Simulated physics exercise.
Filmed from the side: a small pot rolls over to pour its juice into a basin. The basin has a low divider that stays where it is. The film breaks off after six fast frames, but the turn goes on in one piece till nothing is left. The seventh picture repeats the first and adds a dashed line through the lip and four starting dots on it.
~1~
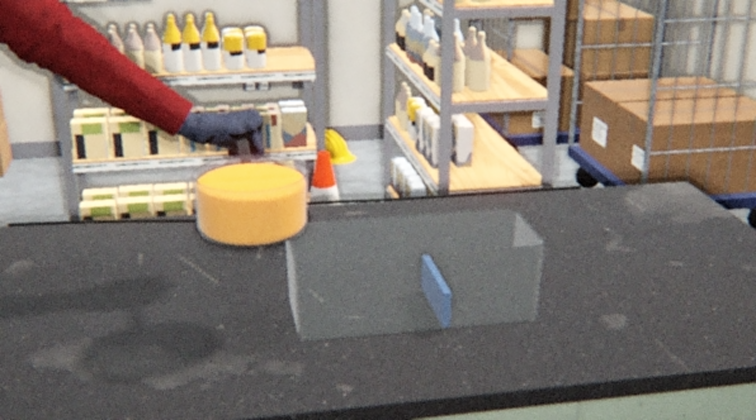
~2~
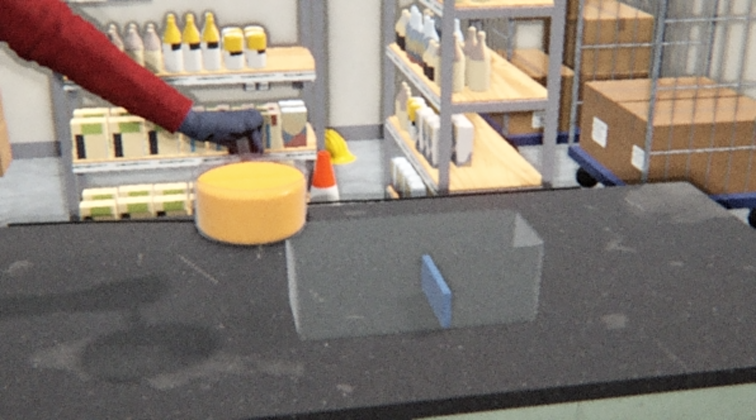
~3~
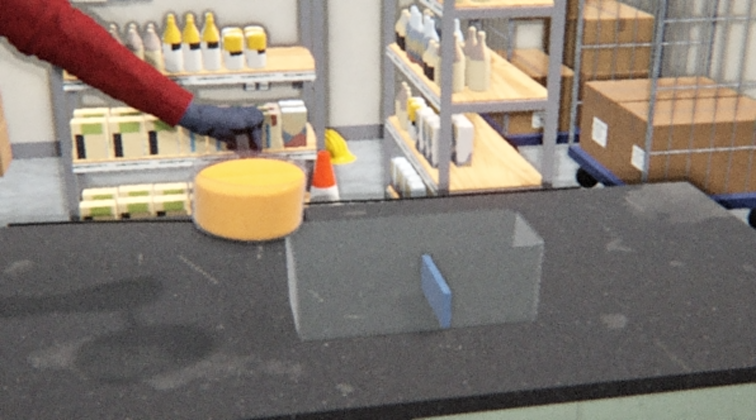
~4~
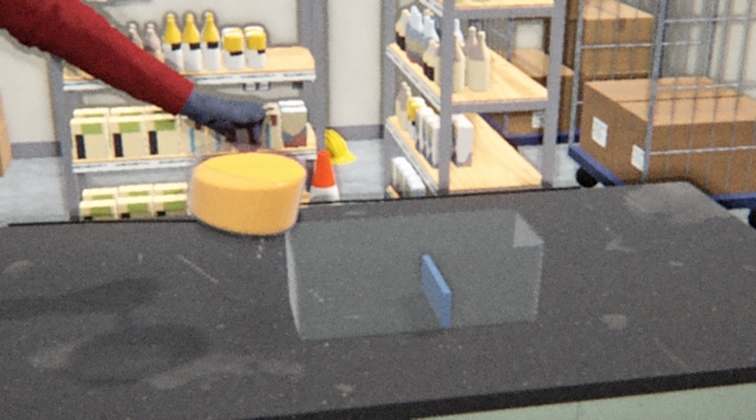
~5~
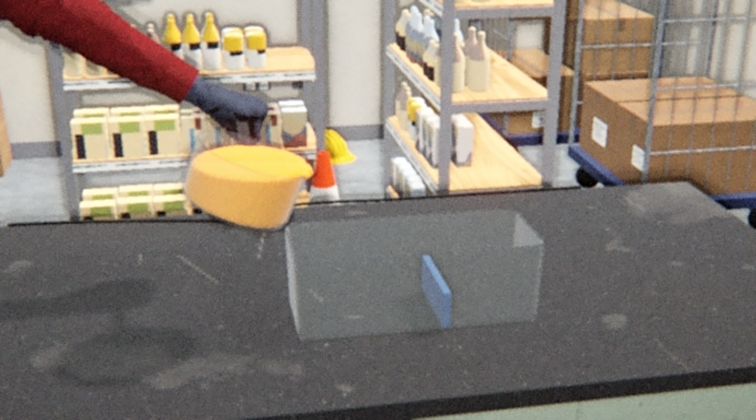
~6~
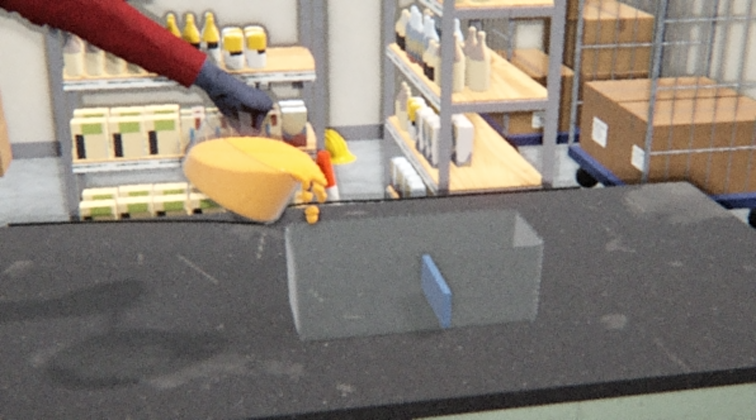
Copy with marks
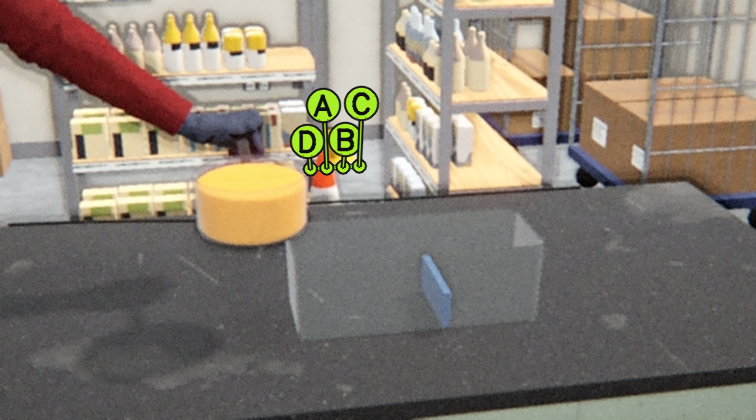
In a storeroom with stocked shelves and boxes, a gloved hand in a red sleeve holds a small pot of orange juice upright beside a clear basin with a blue divider on a dark tabletop. The pot tilts gradually to the right, and juice slips over its lip in a short trickle.
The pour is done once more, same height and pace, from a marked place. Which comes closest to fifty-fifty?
C beats the others.
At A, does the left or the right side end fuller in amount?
The left one.
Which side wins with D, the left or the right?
The left side.
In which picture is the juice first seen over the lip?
In picture 5.
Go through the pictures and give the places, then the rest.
Upright, lip at (305, 169); basin from (298, 340) to (535, 319); top of the wall at (436, 273); nothing has left yet.
Upright, lip at (305, 169); nothing has left yet.
Tipped about 6°, lip at (305, 169); nothing has left yet.
Tipped about 12°, lip at (305, 169); nothing has left yet.
Tipped about 21°, lip at (305, 169); juice is over the lip, down to (309, 172).
Tipped about 32°, lip at (305, 169); juice is over the lip, down to (312, 220).
On the marked copy, A at (326, 168); B at (343, 167); C at (359, 166); D at (310, 168).
With A, about 94 % ends left of the wall and 4 % right of it.
With B, about 80 % ends left of the wall and 19 % right of it.
With C, about 48 % ends left of the wall and 52 % right of it.
With D, about 92 % ends left of the wall and 7 % right of it.
